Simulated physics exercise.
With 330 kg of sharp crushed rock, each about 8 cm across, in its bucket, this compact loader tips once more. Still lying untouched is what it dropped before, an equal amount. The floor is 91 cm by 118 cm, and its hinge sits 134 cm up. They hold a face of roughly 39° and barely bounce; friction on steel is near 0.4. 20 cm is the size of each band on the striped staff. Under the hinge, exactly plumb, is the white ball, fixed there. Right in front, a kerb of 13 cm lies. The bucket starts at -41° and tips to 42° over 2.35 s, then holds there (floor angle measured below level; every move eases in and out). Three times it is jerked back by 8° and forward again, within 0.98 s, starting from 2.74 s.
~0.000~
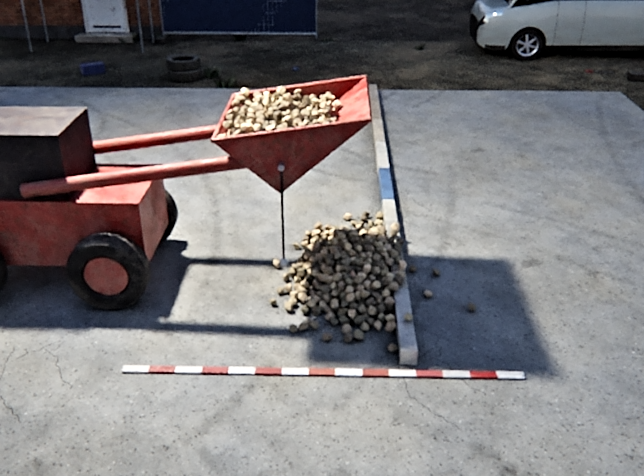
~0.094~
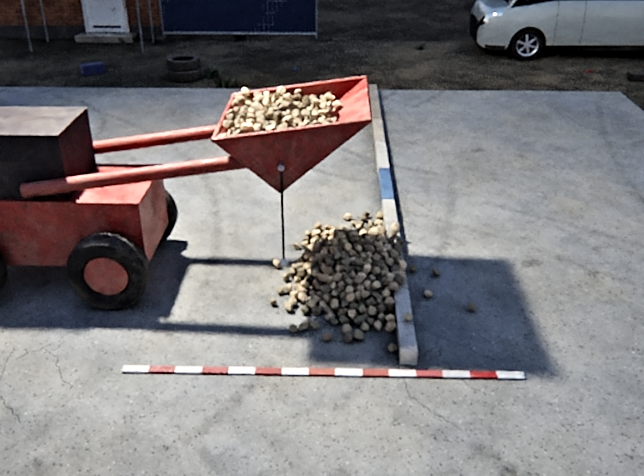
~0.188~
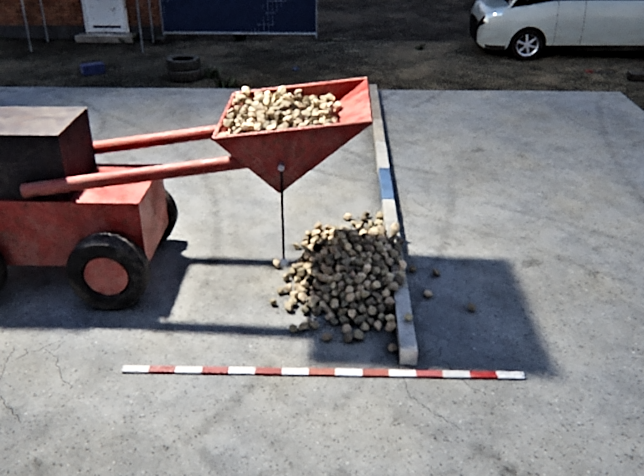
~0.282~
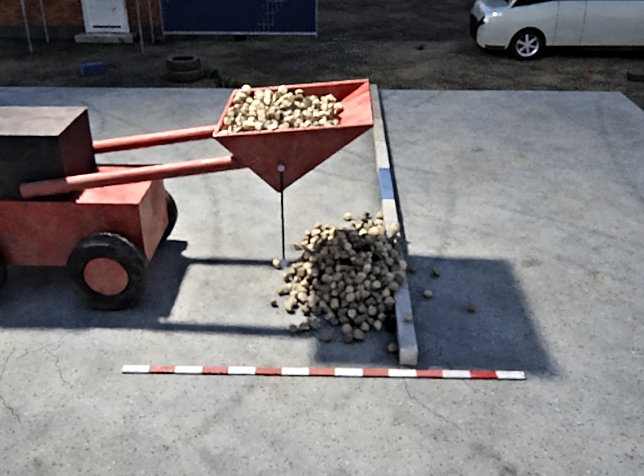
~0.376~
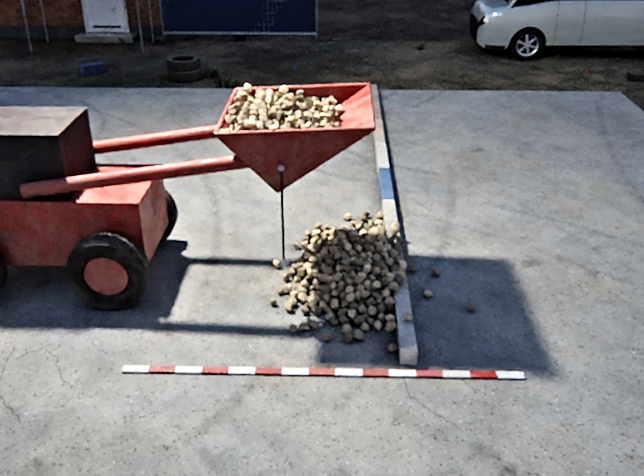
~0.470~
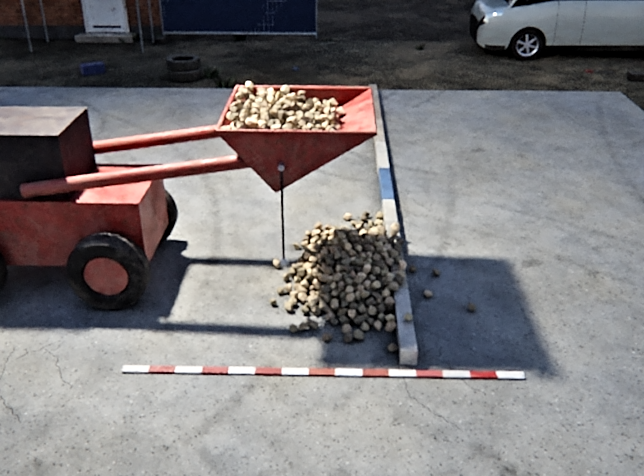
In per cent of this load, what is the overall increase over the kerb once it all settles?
41 out of 100, about.
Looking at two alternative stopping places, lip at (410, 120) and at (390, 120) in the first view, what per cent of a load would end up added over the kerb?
Case one about 90 %, case two about 70 %.
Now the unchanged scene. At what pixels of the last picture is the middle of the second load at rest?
Centre at roughly (392, 260).
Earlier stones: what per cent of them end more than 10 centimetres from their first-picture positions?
5 %.
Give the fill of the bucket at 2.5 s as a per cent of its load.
Some 20 %, roughly, is held.
After 1.8 s the floor is at 29°; in per cent of one load, 99 in the bucket, 100 on this side of the kerb, 1 over the kerb; the foremost stones are at (419, 272).
After 2.5 s the floor is at 42°; in per cent of one load, 20 in the bucket, 169 on this side of the kerb, 11 over the kerb; the foremost stones are at (448, 276).
After 4.2 s the floor is at 42°; in per cent of one load, 0 in the bucket, 158 on this side of the kerb, 42 over the kerb; the foremost stones are at (501, 270).
After 6.8 s the floor is at 42°; in per cent of one load, 0 in the bucket, 158 on this side of the kerb, 42 over the kerb; the foremost stones are at (501, 270). Net gain over the kerb, 41.
